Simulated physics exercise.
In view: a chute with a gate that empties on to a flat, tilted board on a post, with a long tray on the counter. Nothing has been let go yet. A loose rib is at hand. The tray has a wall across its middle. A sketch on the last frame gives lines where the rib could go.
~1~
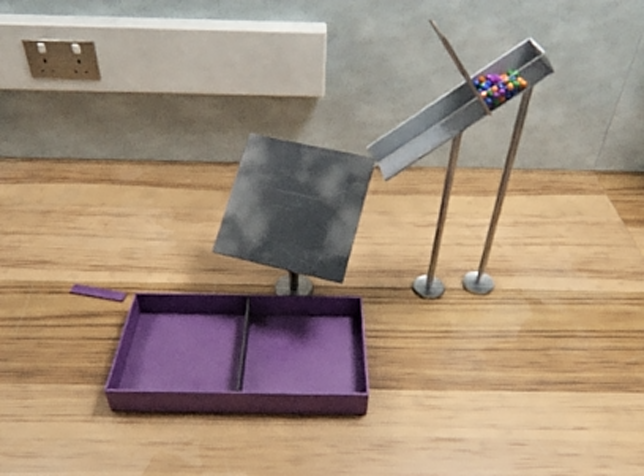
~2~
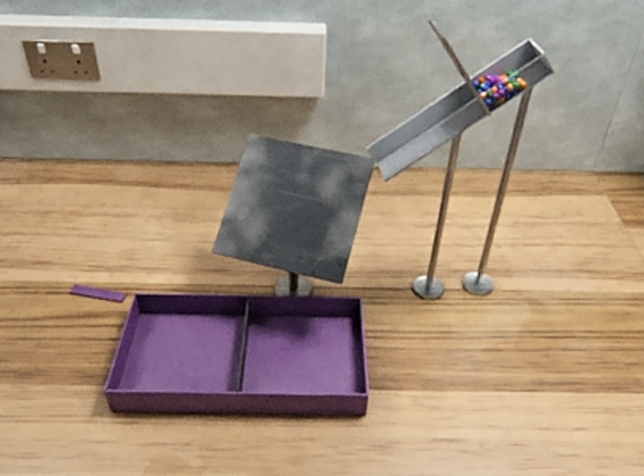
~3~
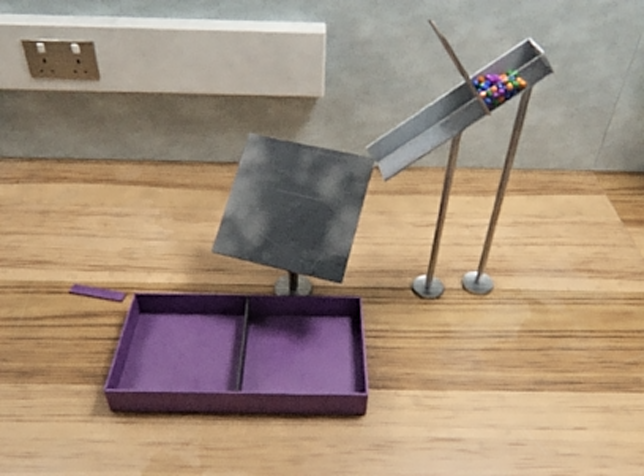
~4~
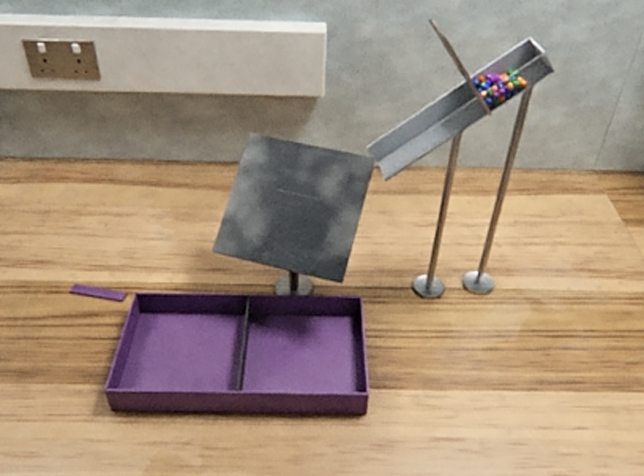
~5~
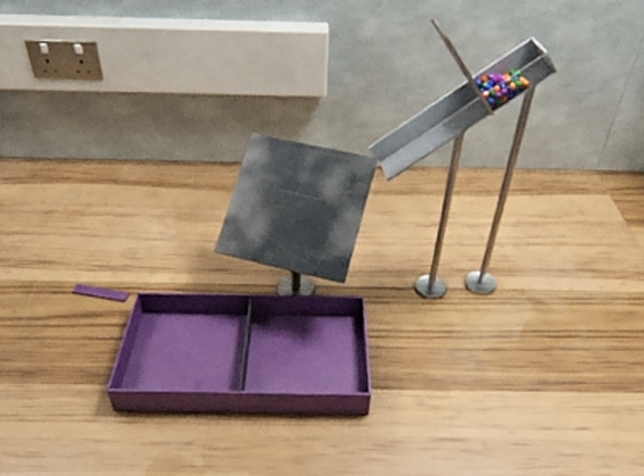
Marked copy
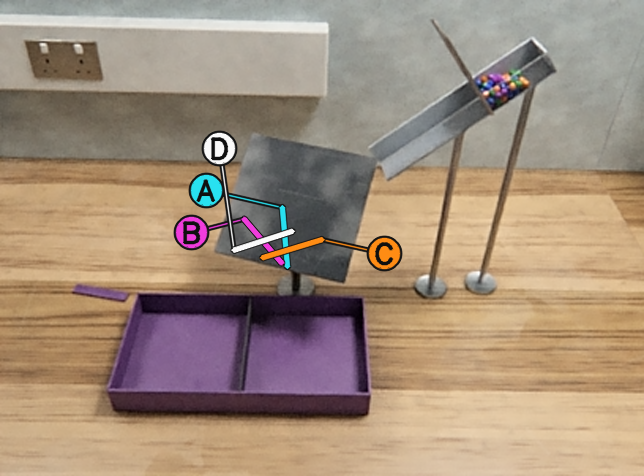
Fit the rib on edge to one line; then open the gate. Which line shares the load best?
Go for D.
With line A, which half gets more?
More lands on the right.
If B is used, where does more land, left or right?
More lands on the right.
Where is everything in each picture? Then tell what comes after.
In the first frame, load behind the gate at (495, 86), round plastic beads; lip of the chute at (382, 172), sloping fairly steeply.
In the second frame, middle of the board at (293, 205), tilted fairly steeply; middle of its low edge at (275, 268); of its high edge at (311, 146).
In the third frame, front corners of the tray at (105, 390) and (368, 394); front end of its middle wall at (237, 392).
In the fourth frame, middle of the load at (495, 86); lip at (382, 171).
In the fifth frame, middle of the load at (497, 86); lip at (384, 172).
On the marked copy, line A from (282, 207) to (287, 266); line B from (244, 219) to (281, 262); line C from (321, 239) to (262, 257); line D from (292, 231) to (234, 250).
With A, of what is caught, a stray few in the left half, nearly all in the right.
With B, of what is caught, a small part in the left half, most in the right.
With C, of what is caught, nearly all in the left half, a small part in the right.
With D, of what is caught, about half in the left half, about half in the right.
